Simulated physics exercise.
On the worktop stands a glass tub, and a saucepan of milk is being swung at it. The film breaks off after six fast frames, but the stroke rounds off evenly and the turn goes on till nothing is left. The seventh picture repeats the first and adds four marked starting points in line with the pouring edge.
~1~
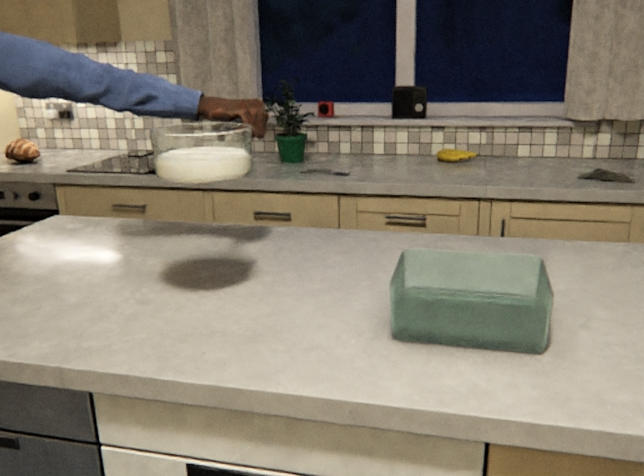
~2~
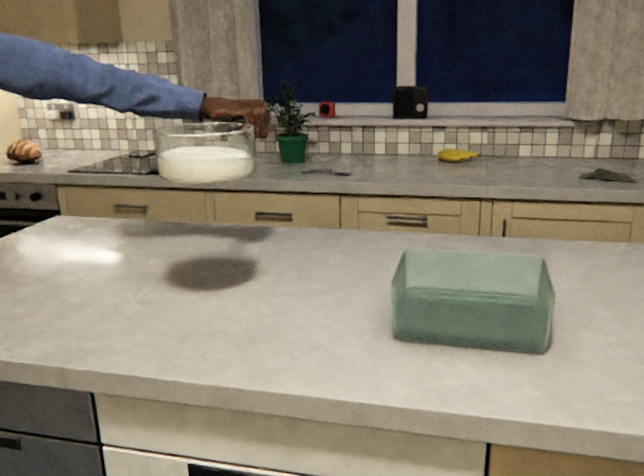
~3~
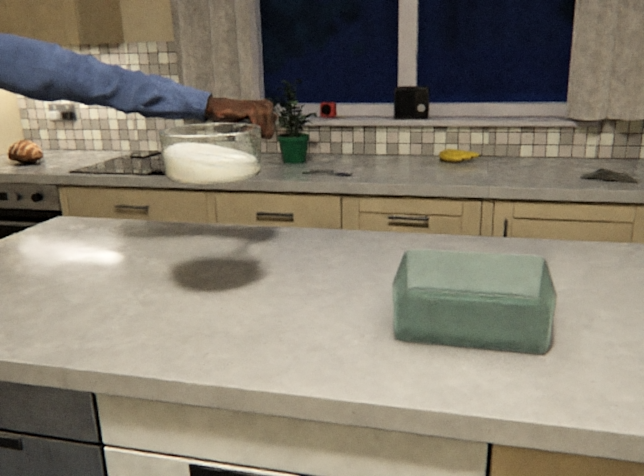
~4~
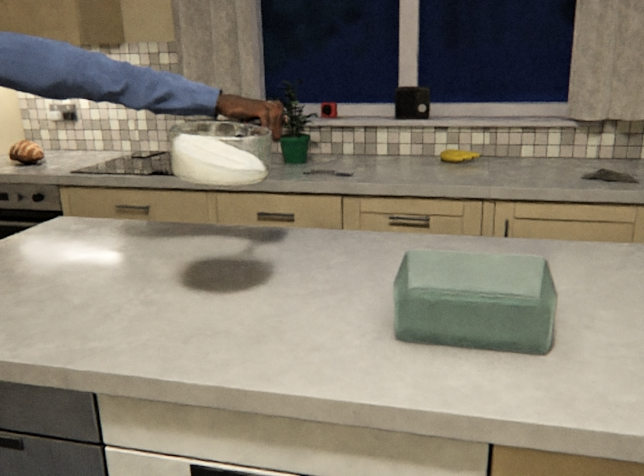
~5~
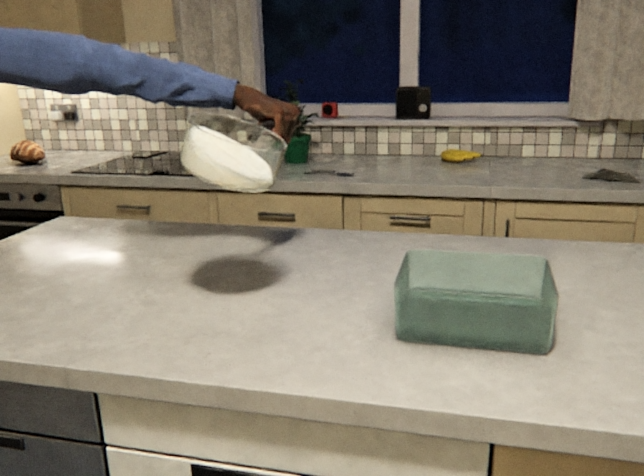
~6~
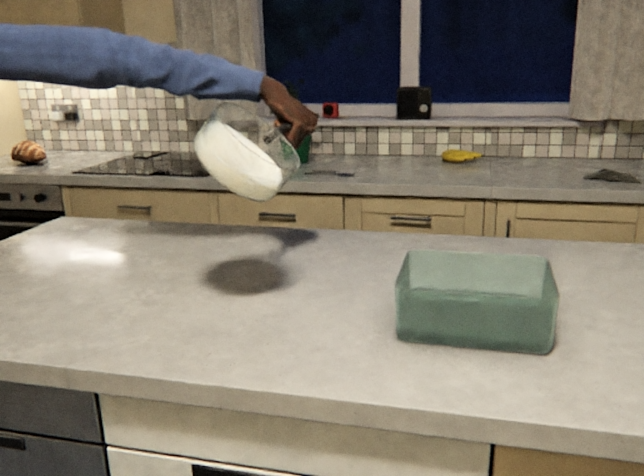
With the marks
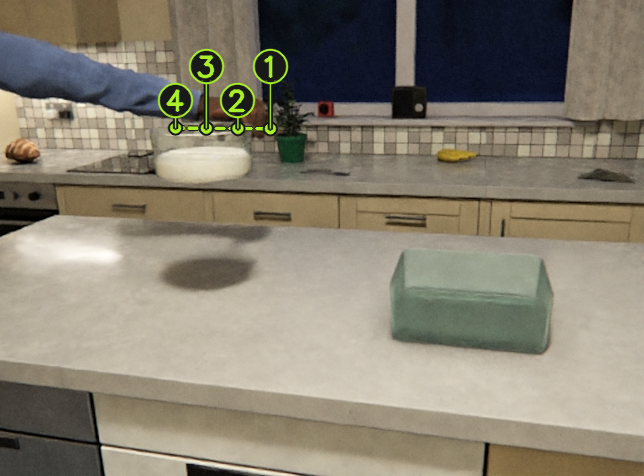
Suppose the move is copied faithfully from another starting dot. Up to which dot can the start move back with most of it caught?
Spot 1 just does it.
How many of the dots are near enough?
One of the four.
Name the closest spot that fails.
That is spot 2.
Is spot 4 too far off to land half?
Yes.
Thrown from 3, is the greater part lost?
Yes, that goes wrong.
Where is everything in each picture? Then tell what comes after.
The first frame shows upright, lip at (246, 128); tub from (392, 337) to (546, 351); nothing has left yet.
The second frame shows upright, lip at (249, 128); nothing has left yet.
The third frame shows upright, lip at (256, 129); nothing has left yet.
The fourth frame shows tipped about 6°, lip at (267, 134); nothing has left yet.
The fifth frame shows tipped about 20°, lip at (283, 148); nothing has left yet.
The sixth frame shows tipped about 40°, lip at (296, 167); nothing has left yet.
In lime, 1 at (270, 128); 2 at (237, 128); 3 at (206, 128); 4 at (175, 128).
For spot 1, about 76 % lands in the tub, 12 % falls short and 12 % goes beside or beyond.
For spot 2, about 18 % lands in the tub, 77 % falls short and 4 % goes beside or beyond.
For spot 3, about 0 % lands in the tub, 97 % falls short and 3 % goes beside or beyond.
For spot 4, about 0 % lands in the tub, 100 % falls short.
